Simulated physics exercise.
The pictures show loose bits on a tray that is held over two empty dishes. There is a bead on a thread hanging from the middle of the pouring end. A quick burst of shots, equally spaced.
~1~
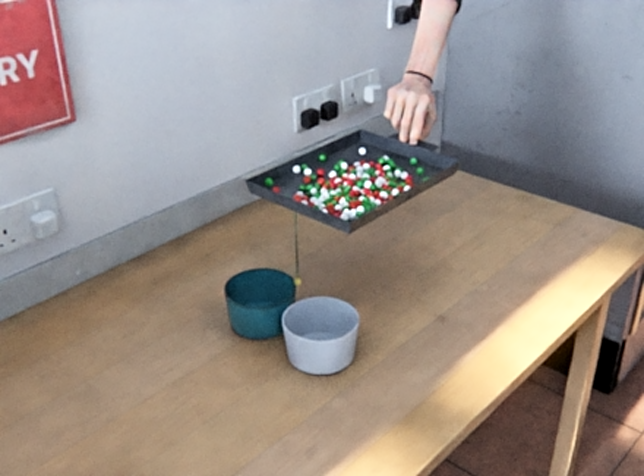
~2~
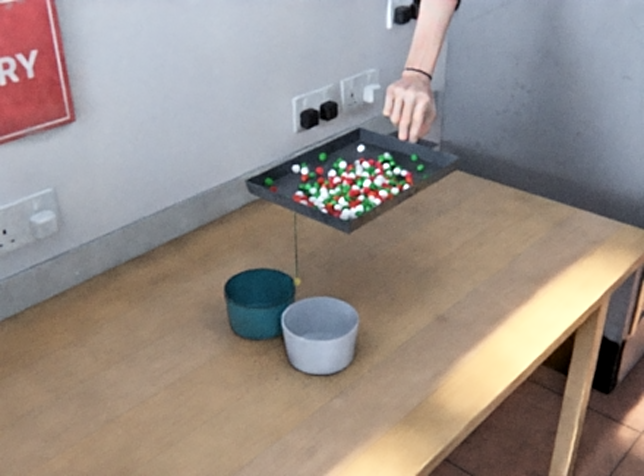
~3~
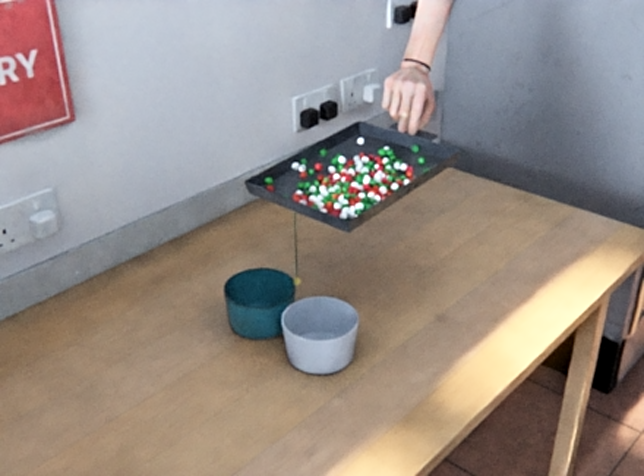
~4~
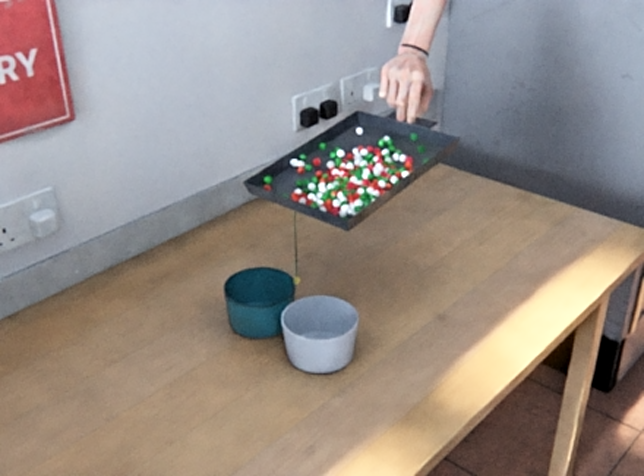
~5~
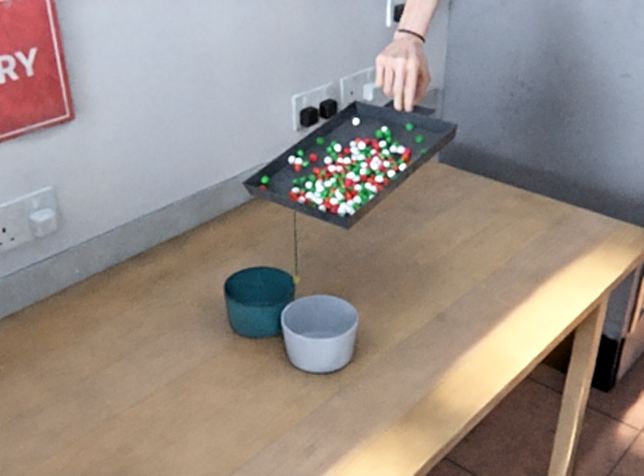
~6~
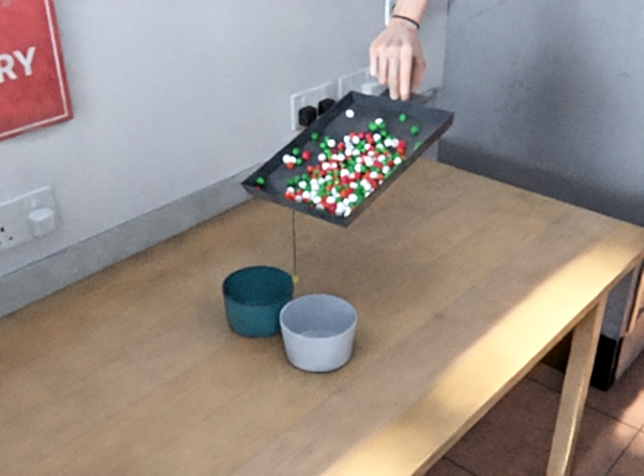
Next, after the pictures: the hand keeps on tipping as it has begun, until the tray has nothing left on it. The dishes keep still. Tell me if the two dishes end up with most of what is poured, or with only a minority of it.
By the end, the dishes are holding most of the load, I'd say.
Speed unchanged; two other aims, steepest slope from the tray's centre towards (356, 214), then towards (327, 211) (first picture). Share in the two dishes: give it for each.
The first comes to 70 %, while the second comes to 70 %.
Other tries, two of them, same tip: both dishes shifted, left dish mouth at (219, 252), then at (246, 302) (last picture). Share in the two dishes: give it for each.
Close to 30 in a hundred, then close to 60 in a hundred.
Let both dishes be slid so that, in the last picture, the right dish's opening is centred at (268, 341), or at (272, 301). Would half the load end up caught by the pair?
At place one a lesser share; at place two the greater share.
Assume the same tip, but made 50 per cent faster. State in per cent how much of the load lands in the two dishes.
It would be close to 60 per cent.
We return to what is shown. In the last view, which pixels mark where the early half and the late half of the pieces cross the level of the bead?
Close to (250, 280), then close to (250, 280).
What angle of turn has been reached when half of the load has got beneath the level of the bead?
About 90 degrees.
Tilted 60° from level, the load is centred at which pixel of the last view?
(289, 189).
Shortly afterwards, tray tipped steeply; all but a few on the tray; only a few in the left dish; only a few outside both; a little in the air.
Next, tray tipped right over; a little on the tray; a little in the right dish; near a third in the left dish; near a quarter outside both; near a quarter in the air.
Some moments later, tray tipped past a quarter turn; a little in the right dish; near half in the left dish; near a third outside both.
In the end, tray tipped past a quarter turn; a little in the right dish; near half in the left dish; near a third outside both.
